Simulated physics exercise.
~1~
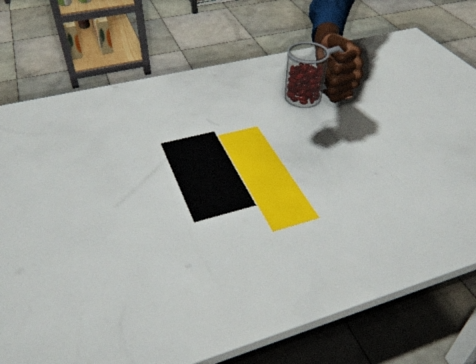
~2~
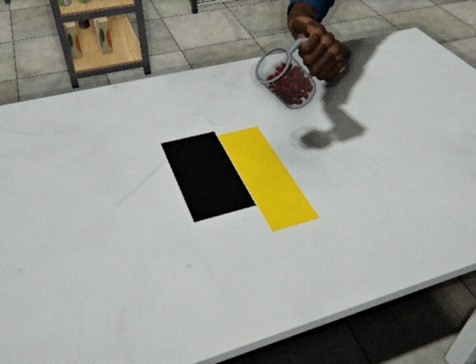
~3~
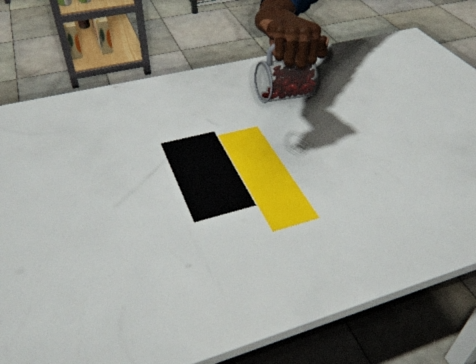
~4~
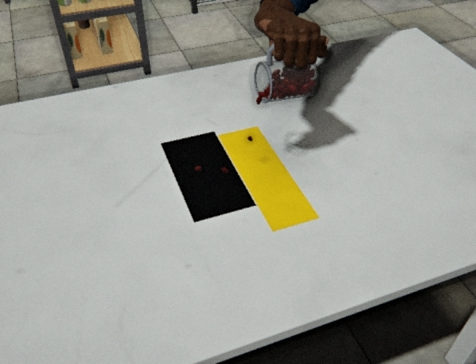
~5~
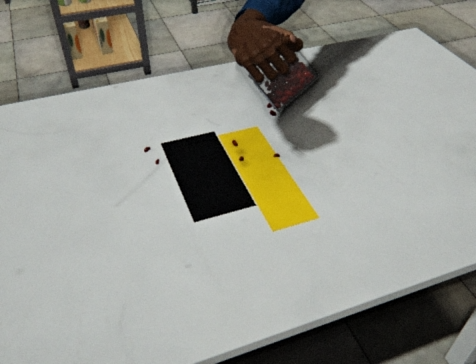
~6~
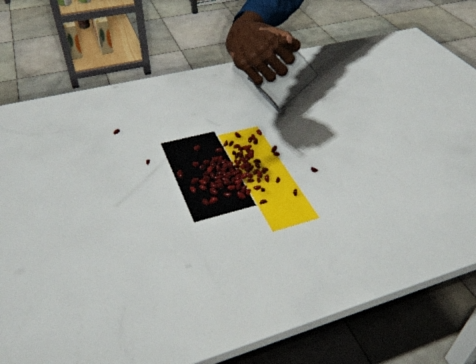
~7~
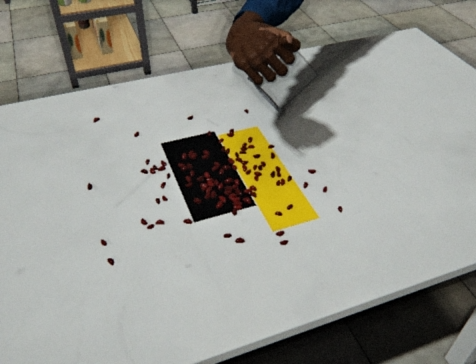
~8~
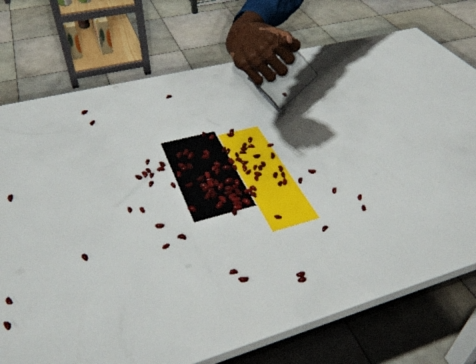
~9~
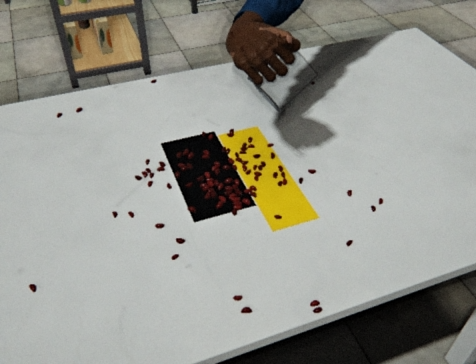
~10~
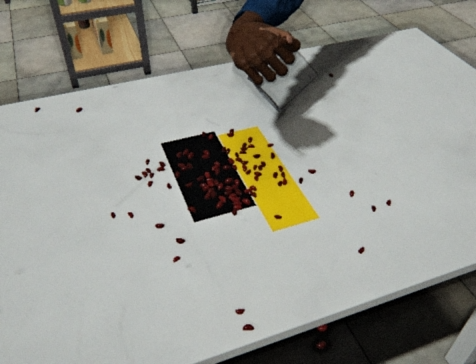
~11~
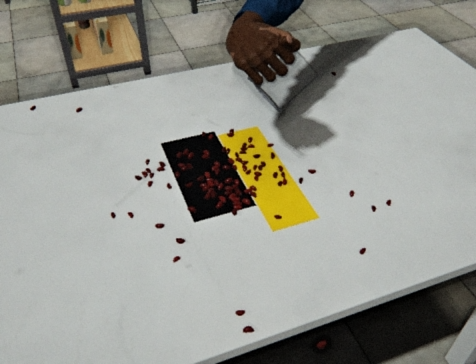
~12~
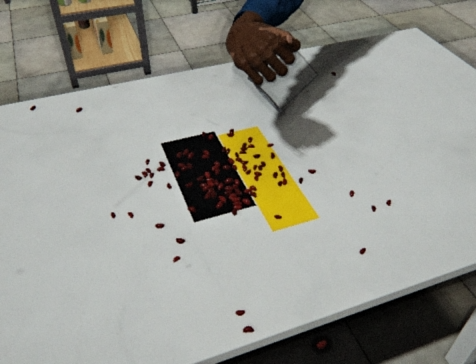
A hand tilts a clear cup of dark red beans above a white table, pausing briefly before tipping it upside down. The beans tumble onto adjoining black and yellow mats, and some scatter across the tabletop, finishing with most heaped over the two mats and others lying around them.
